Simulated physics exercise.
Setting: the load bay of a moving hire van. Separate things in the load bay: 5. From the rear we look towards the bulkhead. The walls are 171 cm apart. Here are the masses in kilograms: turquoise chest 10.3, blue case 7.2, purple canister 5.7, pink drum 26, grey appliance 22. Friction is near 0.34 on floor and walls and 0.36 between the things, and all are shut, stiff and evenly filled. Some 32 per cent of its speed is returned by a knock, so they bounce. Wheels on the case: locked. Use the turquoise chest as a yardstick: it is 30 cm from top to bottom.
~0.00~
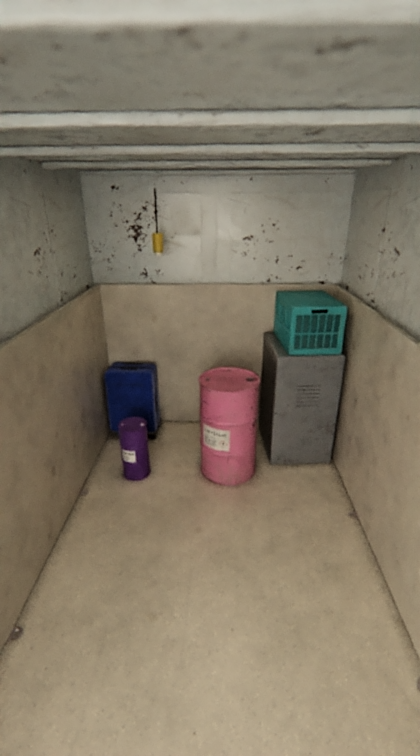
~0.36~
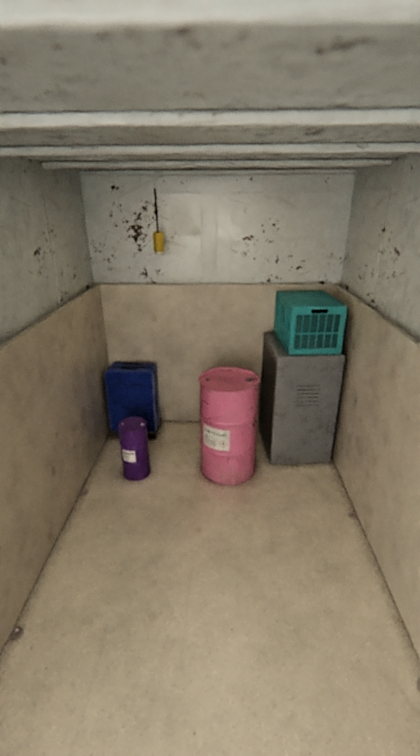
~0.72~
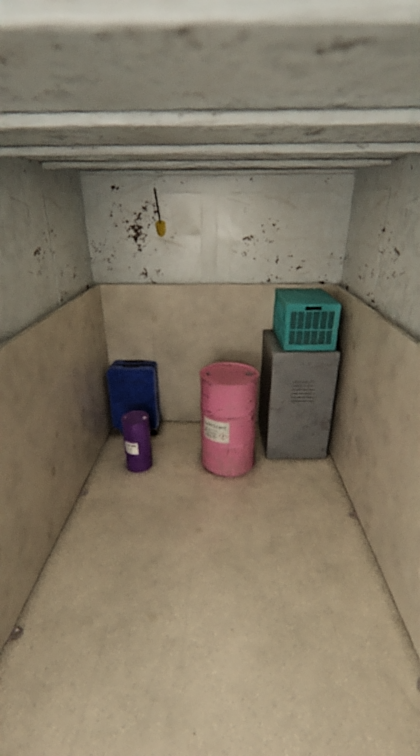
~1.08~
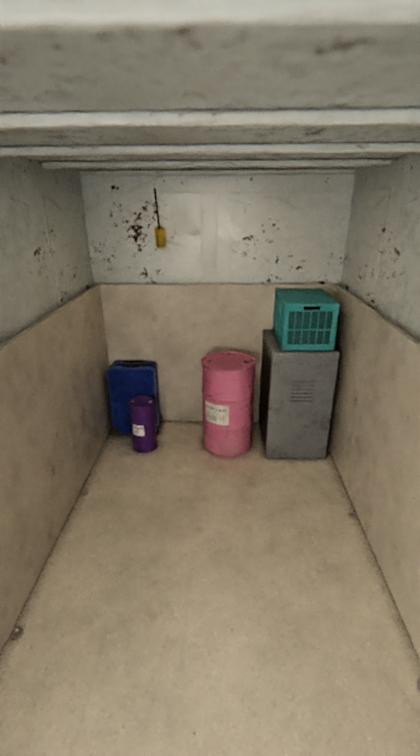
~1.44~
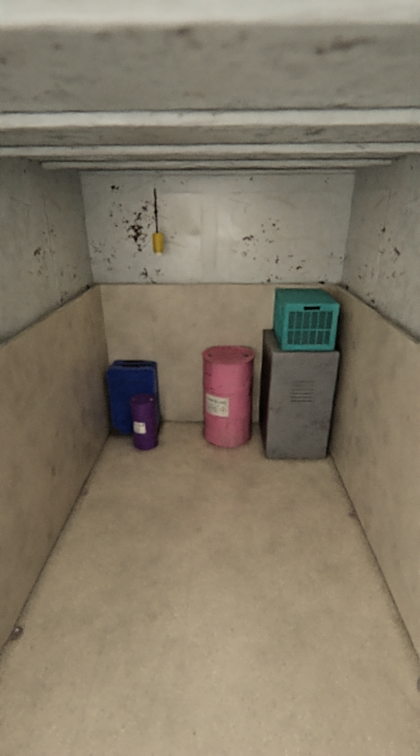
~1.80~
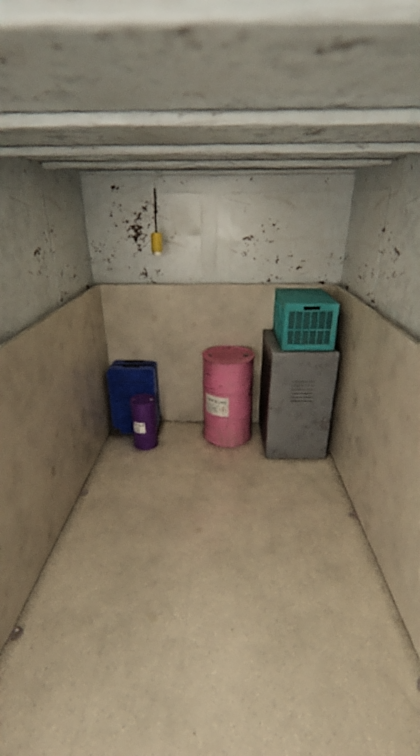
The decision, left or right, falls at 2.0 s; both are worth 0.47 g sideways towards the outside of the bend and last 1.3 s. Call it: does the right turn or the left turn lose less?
The left turn loses less.
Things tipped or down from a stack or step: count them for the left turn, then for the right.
If it goes left, 0; if it goes right, 1.
Turning left. At 2.50 s, force 0.47 g right; turquoise chest moved 9 cm near (311, 318); blue case moved 7 cm near (142, 398); pink drum moved 44 cm.
After 2.80 s, force 0.47 g right; blue case moved 23 cm near (163, 398); turquoise chest moved 11 cm near (316, 318); pink drum moved 46 cm.
After 3.10 s, force 0.38 g right; blue case moved 50 cm near (198, 398); turquoise chest moved 11 cm near (316, 318); purple canister moved 62 cm.
In the end (3.9 s), not toppled but over 15 cm from the start, blue case, purple canister and pink drum; the other 2 under 15 cm from the start. At the end, from the last picture's camera, turquoise chest near (316, 318), blue case near (195, 399).
Turning right instead, turquoise chest tipped over or down from a stack or step, 1 of 5 in all.
